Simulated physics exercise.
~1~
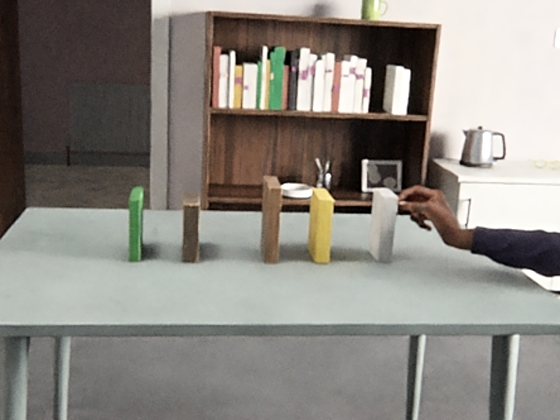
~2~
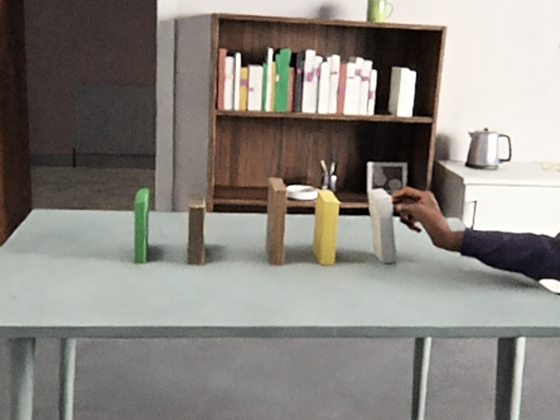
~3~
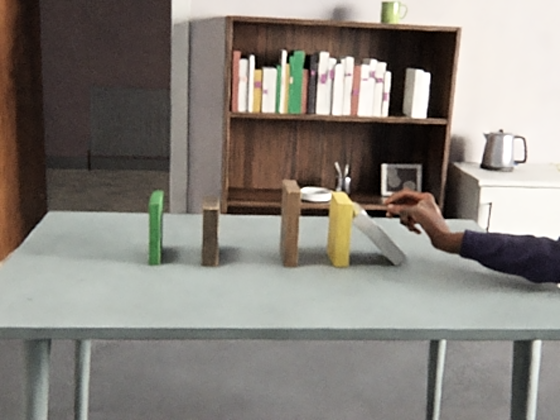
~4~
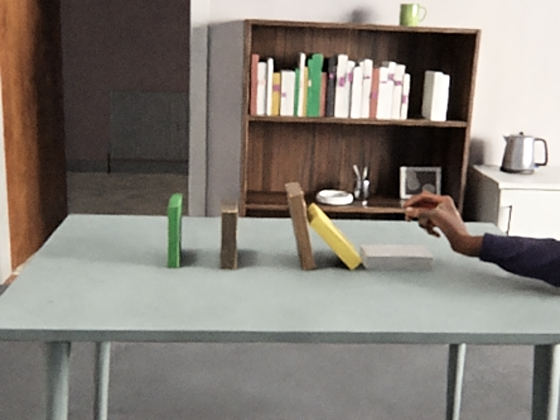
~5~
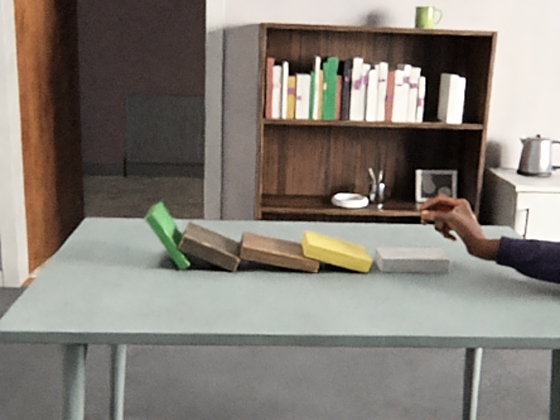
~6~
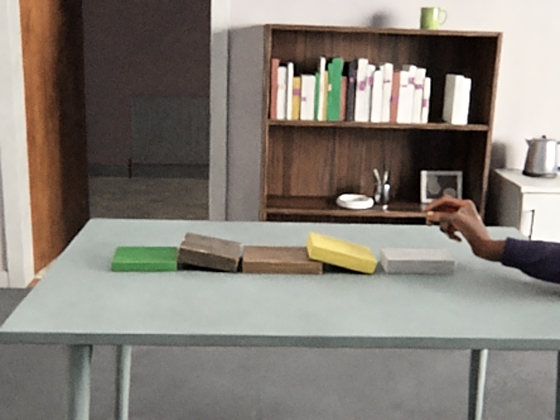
A hand at the right tips a white board leftward on a pale grey-green table, seen from the front in a room with a bookcase behind. To its left stand a yellow board, a tall brown block, a shorter dark brown board and a green board, spaced in a row. The white board drops flat after the yellow one starts leaning into the tall block. The tall block topples onto the shorter board, which knocks the green one over, while the view drifts left. All five end toppled, several resting overlapped, with the hand still raised.
